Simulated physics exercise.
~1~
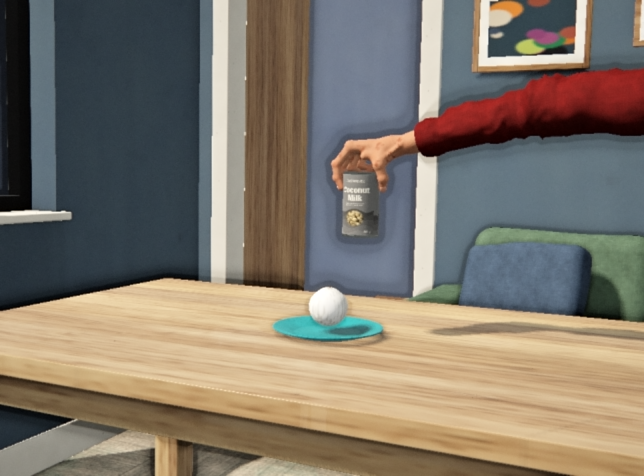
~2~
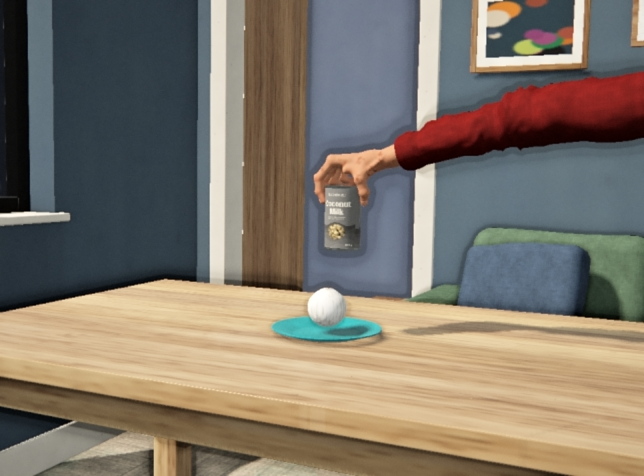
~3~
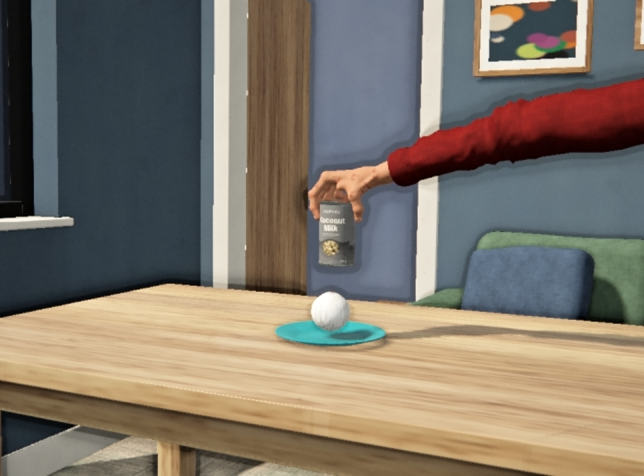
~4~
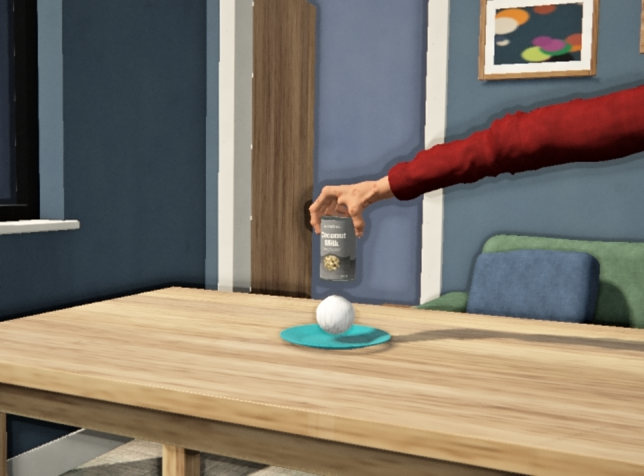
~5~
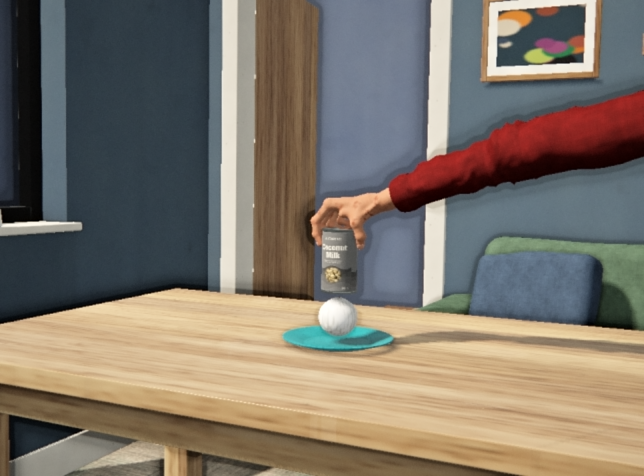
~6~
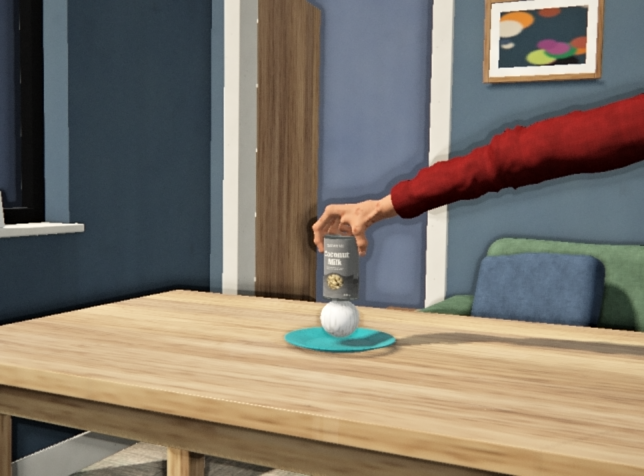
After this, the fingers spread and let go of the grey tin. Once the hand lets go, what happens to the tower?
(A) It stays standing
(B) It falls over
B, it falls over.
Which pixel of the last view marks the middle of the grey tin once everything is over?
It ends near (442, 340).
Then, 0.80 s past the last view, grey tin now fallen.
Then, 0.90 s past the last view, things are still on the move.
Finally, fallen, grey tin; the other 2 still in place. Final places as the last picture's camera would see them, grey tin near (442, 340). The pile gives way.
